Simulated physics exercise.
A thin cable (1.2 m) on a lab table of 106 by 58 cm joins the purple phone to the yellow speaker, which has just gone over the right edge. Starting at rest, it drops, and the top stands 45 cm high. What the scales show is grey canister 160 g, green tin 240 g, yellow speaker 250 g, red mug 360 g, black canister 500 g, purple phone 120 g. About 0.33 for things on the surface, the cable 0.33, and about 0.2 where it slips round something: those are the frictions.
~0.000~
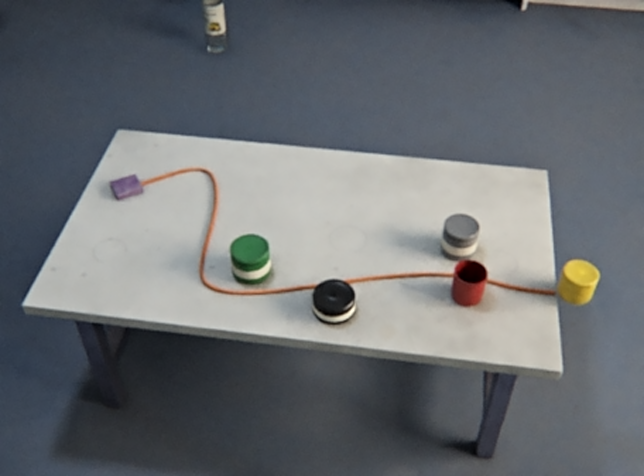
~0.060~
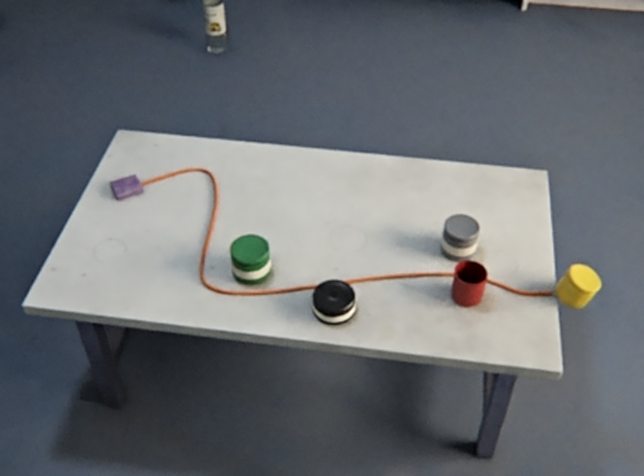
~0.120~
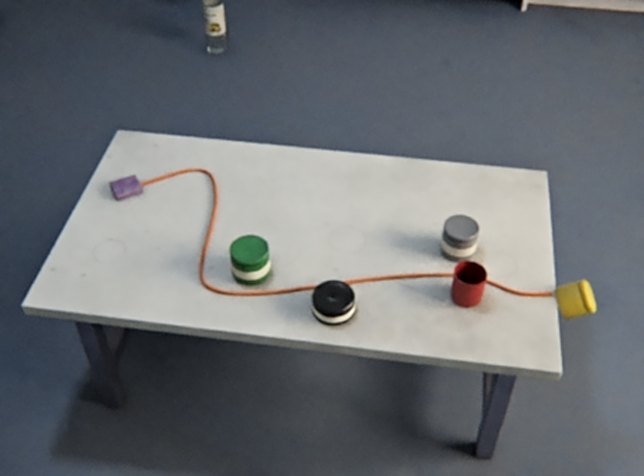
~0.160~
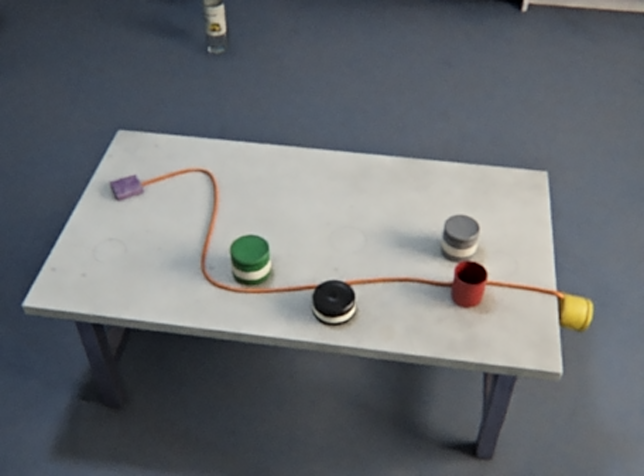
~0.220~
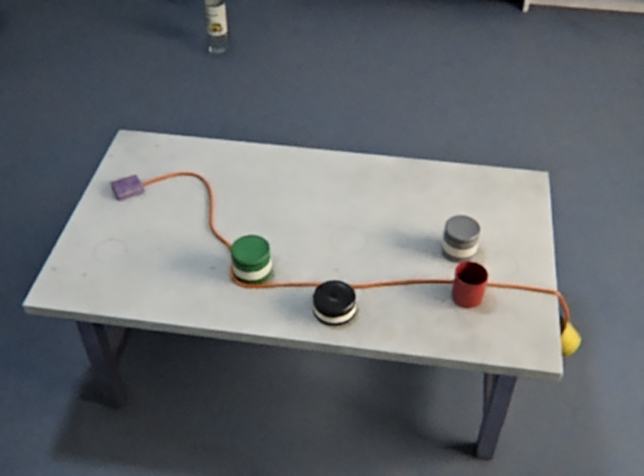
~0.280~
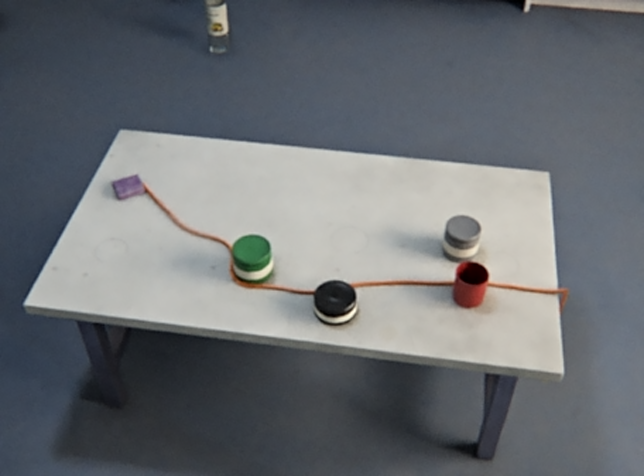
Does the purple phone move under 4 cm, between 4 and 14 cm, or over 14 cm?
Most likely it is left way out of place.
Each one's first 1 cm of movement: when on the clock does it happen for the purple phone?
The purple phone gets there at 0.32 seconds.
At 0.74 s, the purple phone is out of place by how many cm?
Approx. shift - purple phone 35 cm.
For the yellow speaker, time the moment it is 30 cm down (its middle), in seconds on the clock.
It gets there at roughly 0.34 s.
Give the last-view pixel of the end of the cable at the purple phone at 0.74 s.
Around (209, 289).
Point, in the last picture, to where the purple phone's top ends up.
(224, 279).
At 0.5 s, the cable's tail end at (168, 252); purple phone 23 cm off its start, yellow speaker over the edge, green tin 4 cm off its start.
At 0.7 s, the cable's tail end at (209, 289); purple phone 37 cm off its start, yellow speaker over the edge, green tin 4 cm off its start.
At 1.0 s, the cable's tail end at (212, 293); purple phone 38 cm off its start at (224, 279), yellow speaker over the edge, green tin 4 cm off its start at (262, 237).
At 1.2 s, the cable's tail end at (212, 293); purple phone 38 cm off its start, yellow speaker over the edge, green tin 4 cm off its start.
At 2.4 s, the cable's tail end at (212, 293); purple phone 38 cm off its start at (224, 279), yellow speaker over the edge, green tin 4 cm off its start at (262, 237).
